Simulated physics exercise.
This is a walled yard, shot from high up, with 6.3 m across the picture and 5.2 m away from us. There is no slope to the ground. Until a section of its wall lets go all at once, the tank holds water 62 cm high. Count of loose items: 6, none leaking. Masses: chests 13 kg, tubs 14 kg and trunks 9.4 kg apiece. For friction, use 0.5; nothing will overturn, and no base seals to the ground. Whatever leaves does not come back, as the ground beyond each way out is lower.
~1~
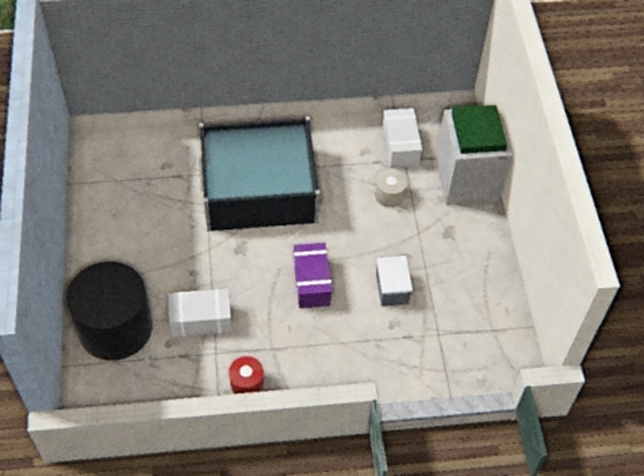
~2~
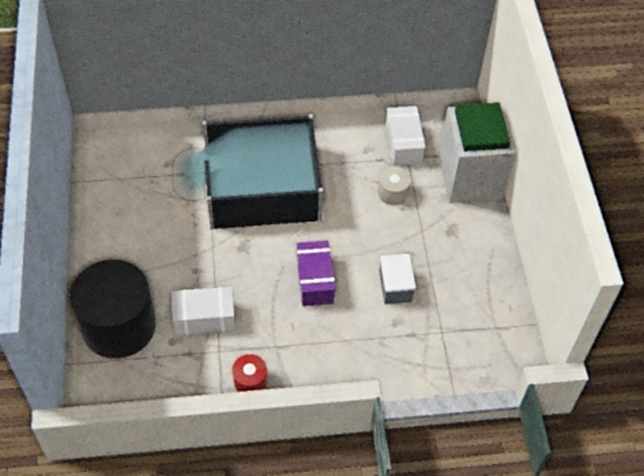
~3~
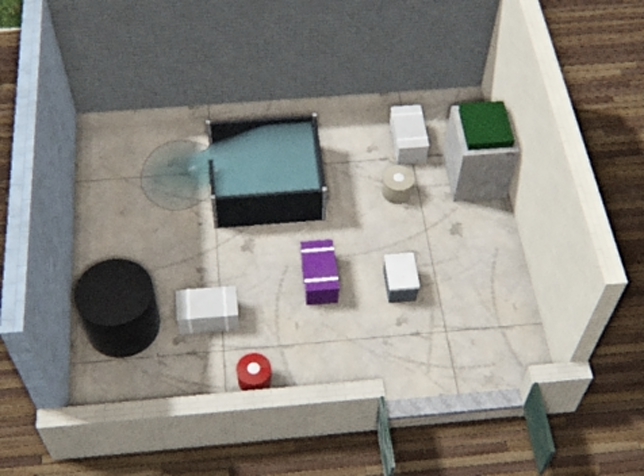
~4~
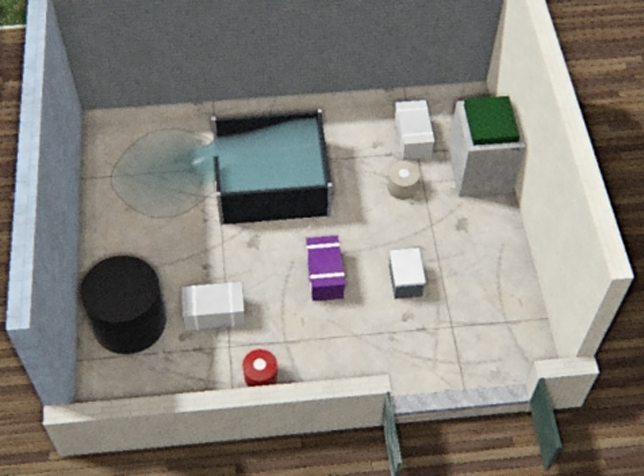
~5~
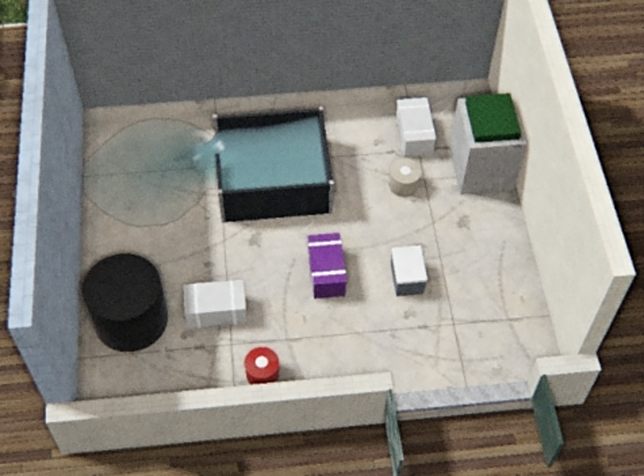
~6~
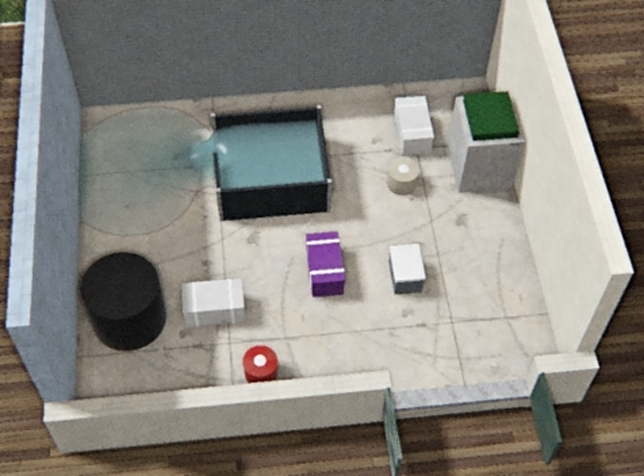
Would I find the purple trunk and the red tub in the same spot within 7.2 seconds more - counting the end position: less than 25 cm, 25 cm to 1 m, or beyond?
My prediction: The purple trunk ends up a little off its start; the red tub ends up close to its start.
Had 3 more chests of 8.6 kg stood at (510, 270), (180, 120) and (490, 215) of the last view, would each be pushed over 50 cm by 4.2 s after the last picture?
Lab note - in order: Below threshold / above threshold / below threshold.
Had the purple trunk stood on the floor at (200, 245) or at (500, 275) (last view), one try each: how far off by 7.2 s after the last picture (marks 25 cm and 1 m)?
At the first spot it winds up far off; at the second it keeps its position.
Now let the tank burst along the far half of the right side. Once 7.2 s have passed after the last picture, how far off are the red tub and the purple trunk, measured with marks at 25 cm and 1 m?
Log: Red tub negligible displacement; purple trunk small displacement.
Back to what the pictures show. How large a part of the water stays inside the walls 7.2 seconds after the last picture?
Around 100 % of the water.
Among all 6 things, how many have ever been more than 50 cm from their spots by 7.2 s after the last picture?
I make that 1.
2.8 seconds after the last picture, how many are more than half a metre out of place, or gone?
By that point, 0.
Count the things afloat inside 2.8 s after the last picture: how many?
Total: 0.
Then, 0.9 s after the last picture the purple trunk is near (325, 257), 0.0 m from its start, aground; the red tub is near (260, 361), 0.0 m from its start, aground; 0 of 6 are out; 0 afloat.
Then, 2.8 s after the last picture the purple trunk is near (325, 257), 0.0 m from its start, aground; the red tub is near (260, 361), 0.0 m from its start, aground; 0 of 6 are out; 0 afloat.
Then, 4.8 s after the last picture the purple trunk is near (351, 255), 0.4 m from its start, aground; the red tub is near (260, 361), 0.0 m from its start, aground; 0 of 6 are out; 1 afloat.
Then, 7.2 s after the last picture the purple trunk is near (376, 254), 0.7 m from its start, afloat; the red tub is near (260, 361), 0.0 m from its start, aground; 0 of 6 are out; 3 afloat.
